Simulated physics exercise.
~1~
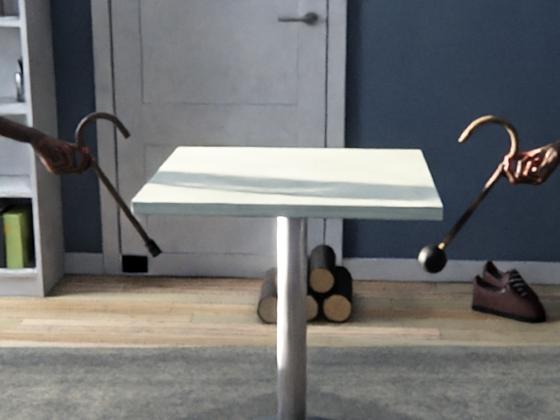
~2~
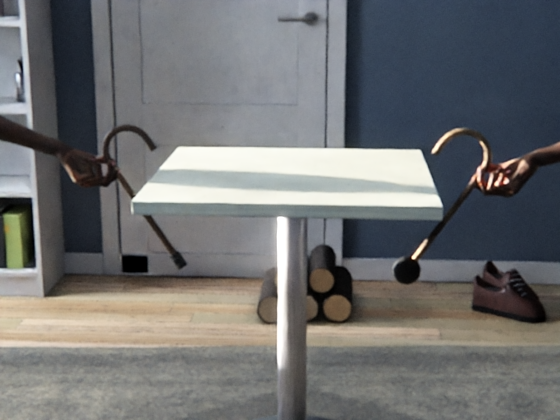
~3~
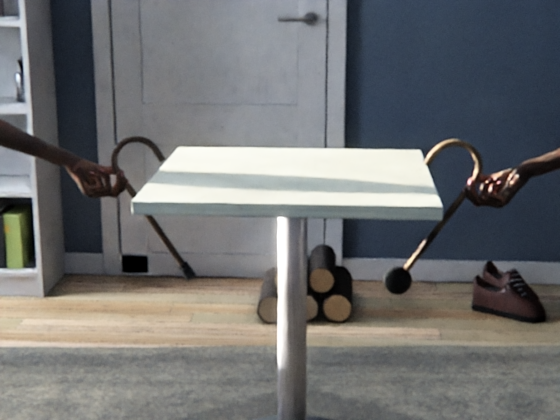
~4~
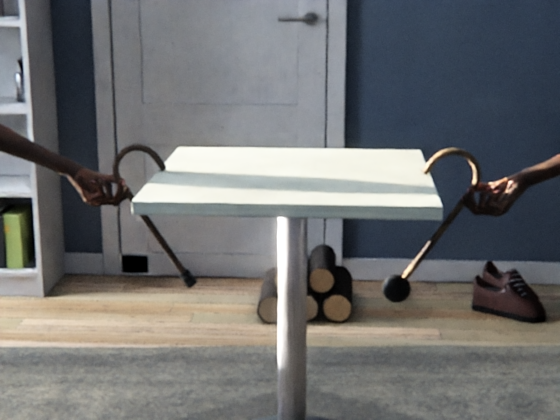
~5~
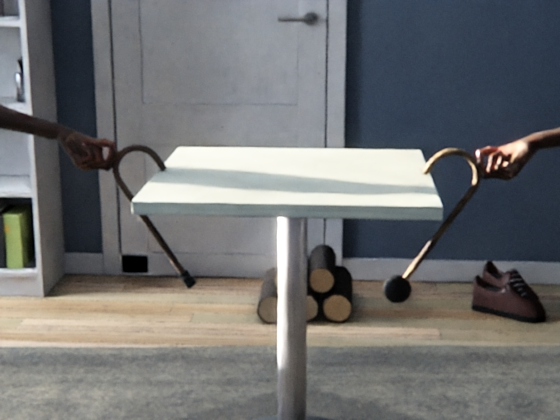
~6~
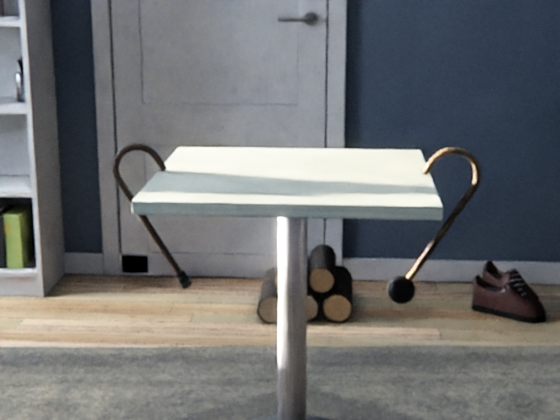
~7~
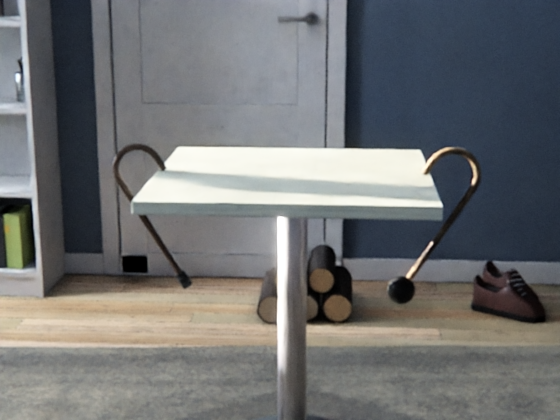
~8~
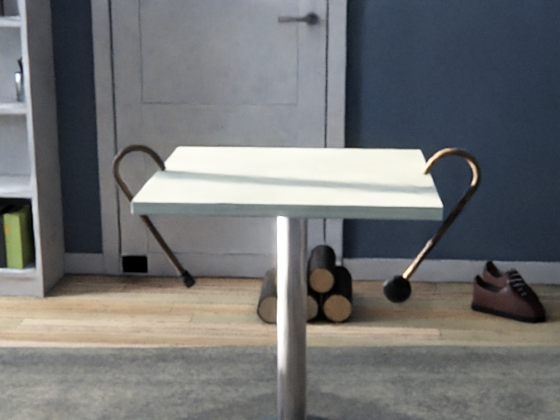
A brown cane at left and a black-ended ladle with a hooked handle at right are held by two hands on either side of a pale square table on a metal post, seen from the front by a still camera. Behind stand a grey door, blue wall, white shelf, stacked logs and dark reddish shoes. The hands move both hooks inward, then lower them slightly onto the table's opposite edges. The hands let go and draw back out of view. Both objects stay hooked there, hanging at a slant with barely any movement.
